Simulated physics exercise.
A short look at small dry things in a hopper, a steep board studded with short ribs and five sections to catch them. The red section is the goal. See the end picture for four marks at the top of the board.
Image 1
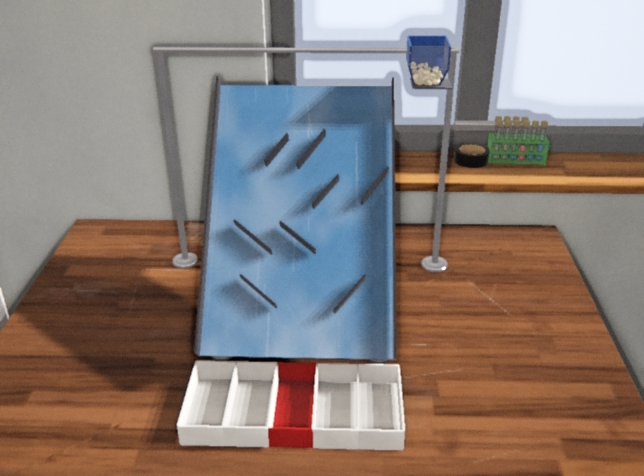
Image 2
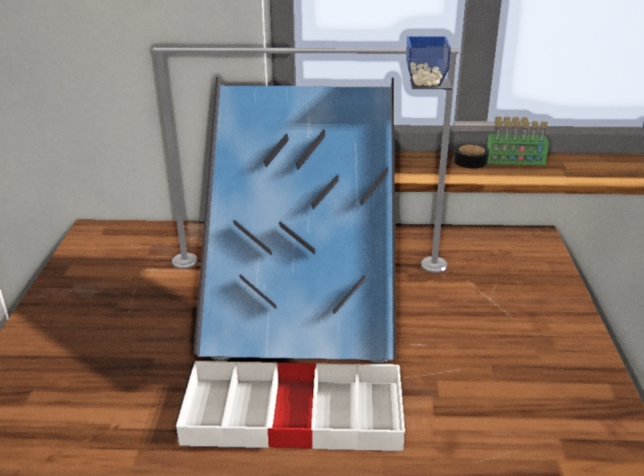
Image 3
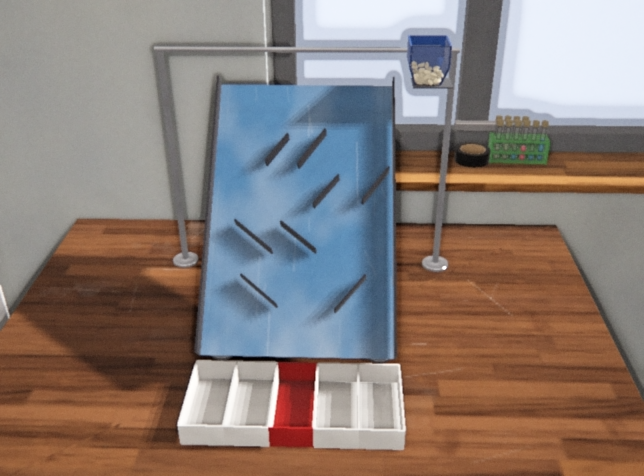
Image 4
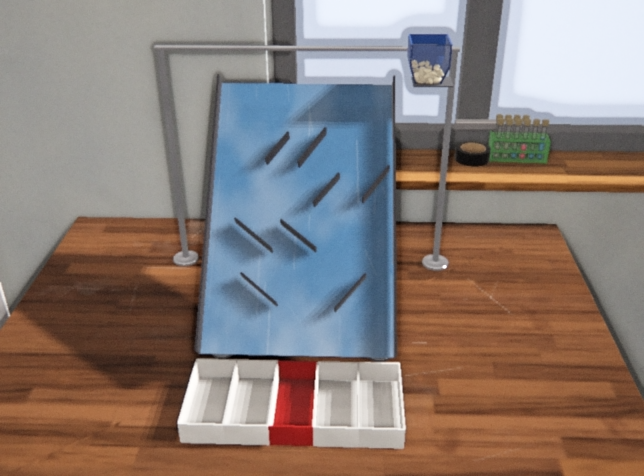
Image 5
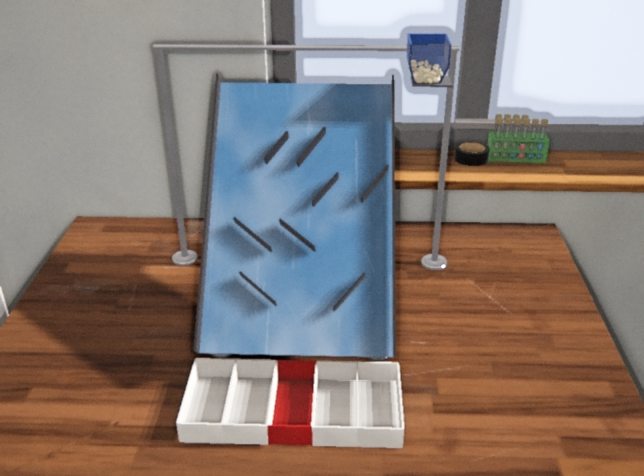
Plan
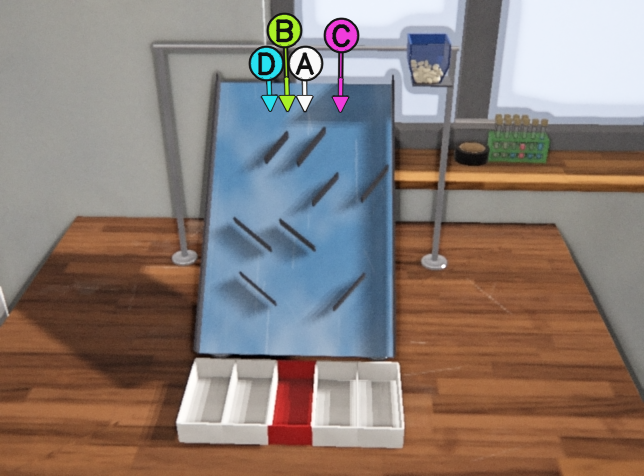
On a wooden tabletop by a window, a blue hopper of small pale pieces sits at the upper right of a metal frame, above a steep blue ribbed board and a white tray with a red middle section; nothing visibly moves.
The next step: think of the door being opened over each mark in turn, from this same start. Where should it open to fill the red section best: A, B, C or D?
It is C.
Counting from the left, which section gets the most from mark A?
It is the third one.
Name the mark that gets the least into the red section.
D it is.
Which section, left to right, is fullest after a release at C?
The third.
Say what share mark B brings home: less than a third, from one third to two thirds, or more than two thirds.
From one third to two thirds.
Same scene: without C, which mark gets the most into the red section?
Mark A.
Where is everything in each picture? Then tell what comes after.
The first picture shows hopper at (427, 73), white beans, door shut.
The second picture shows ribs (264, 161) to (287, 134), (297, 164) to (324, 129), (312, 204) to (338, 175).
The third picture shows ribs (363, 199) to (389, 166), (234, 219) to (271, 250), (280, 221) to (315, 249).
The fourth picture shows ribs (241, 272) to (276, 303), (335, 308) to (366, 273).
The fifth picture shows red section at (290, 434), number 3 of 5 from the left.
On the marked copy, mark A meets the board at (304, 105); mark B meets the board at (287, 105); mark C meets the board at (340, 106); mark D meets the board at (269, 105).
For mark A, about two thirds in the red section, about a quarter in other sections.
For mark B, about half in the red section, about half in other sections.
For mark C, most in the red section, a small part in other sections.
For mark D, about a third in the red section, about half in other sections, a small part held on the board.
